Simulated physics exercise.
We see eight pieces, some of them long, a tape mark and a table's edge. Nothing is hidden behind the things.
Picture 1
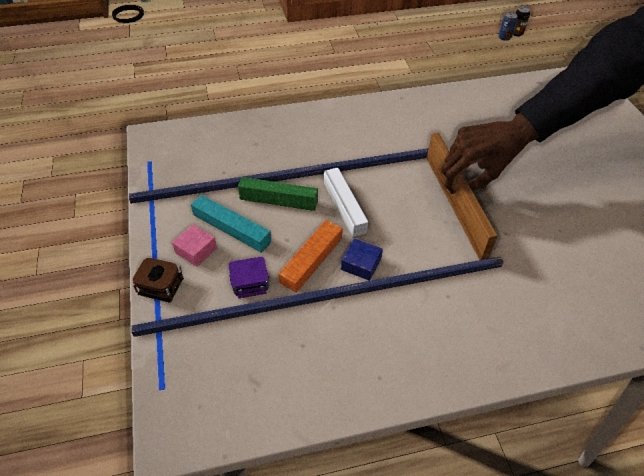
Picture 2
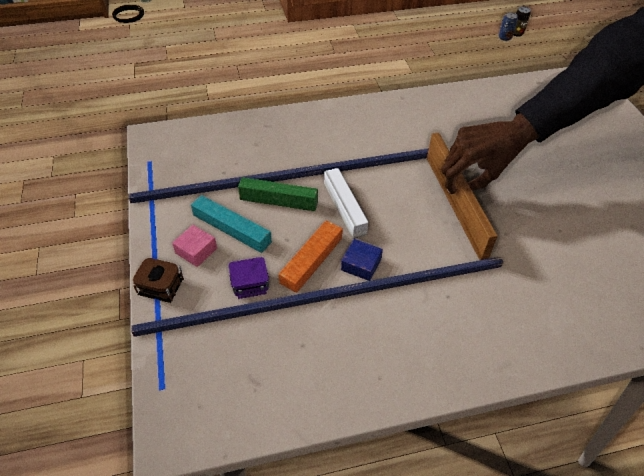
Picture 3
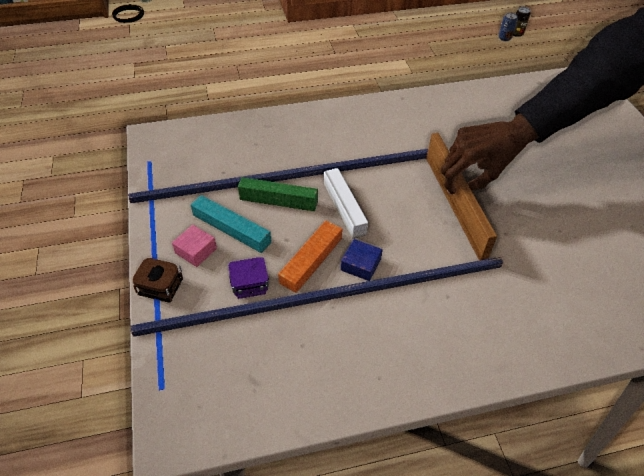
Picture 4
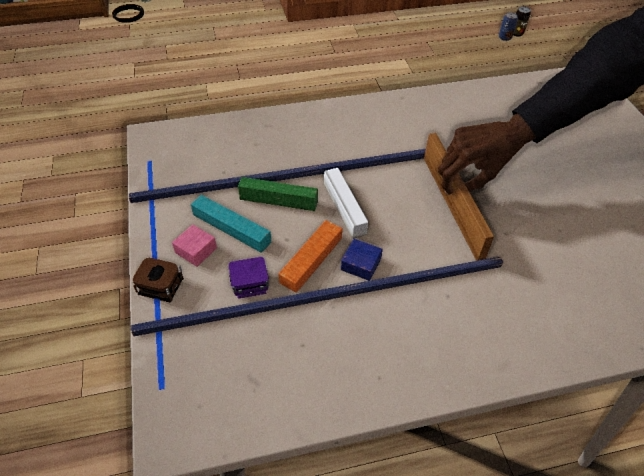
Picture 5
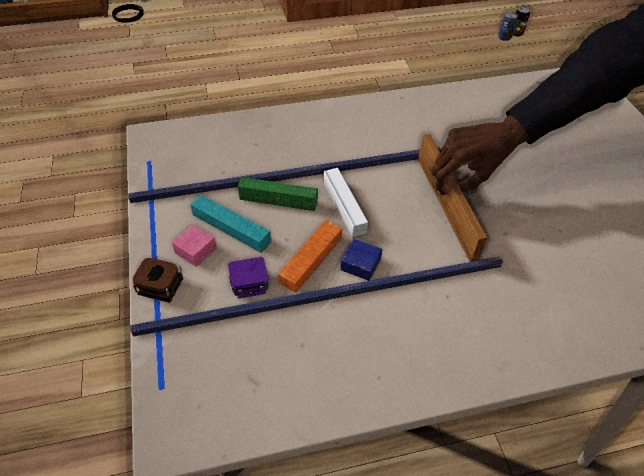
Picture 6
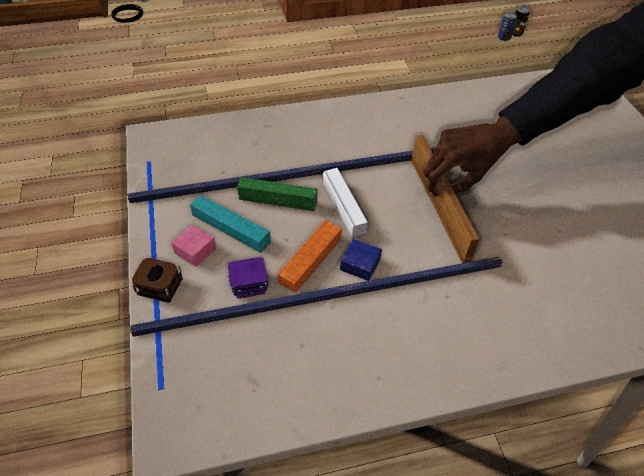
On a table, a hand slides a wooden board slightly left behind eight still pieces.
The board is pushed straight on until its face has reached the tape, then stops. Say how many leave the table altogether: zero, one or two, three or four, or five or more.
In the end the number that fall off is five or more.
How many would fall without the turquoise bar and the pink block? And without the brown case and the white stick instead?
It would be 4 and 5.
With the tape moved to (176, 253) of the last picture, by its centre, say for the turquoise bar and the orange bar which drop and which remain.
The turquoise bar goes over, the orange bar does not fall.
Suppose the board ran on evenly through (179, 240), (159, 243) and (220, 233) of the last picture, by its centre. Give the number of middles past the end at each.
In that order 4, 6 and 1.
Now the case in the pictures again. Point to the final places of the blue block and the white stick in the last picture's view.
About (138, 309), and the other about (143, 235).
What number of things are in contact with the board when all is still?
In contact: 2.
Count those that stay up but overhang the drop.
That would be 1.
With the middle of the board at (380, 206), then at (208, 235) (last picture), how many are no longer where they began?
By then 0, and 8.
Early on, none off yet; brown case at rest near (157, 280); pink block at rest near (194, 245); turquoise bar at rest near (230, 223).
A while later, none off yet; brown case at rest near (157, 280); pink block at rest near (193, 246); turquoise bar travelled a little near (201, 225).
Further along, one off so far; brown case in the air near (107, 342); pink block travelled well along near (122, 260); turquoise bar travelled about its own width near (129, 230).
Finally, the number that fall off is five or more; lost, orange bar, green bar, purple case, turquoise bar, pink block and brown case.
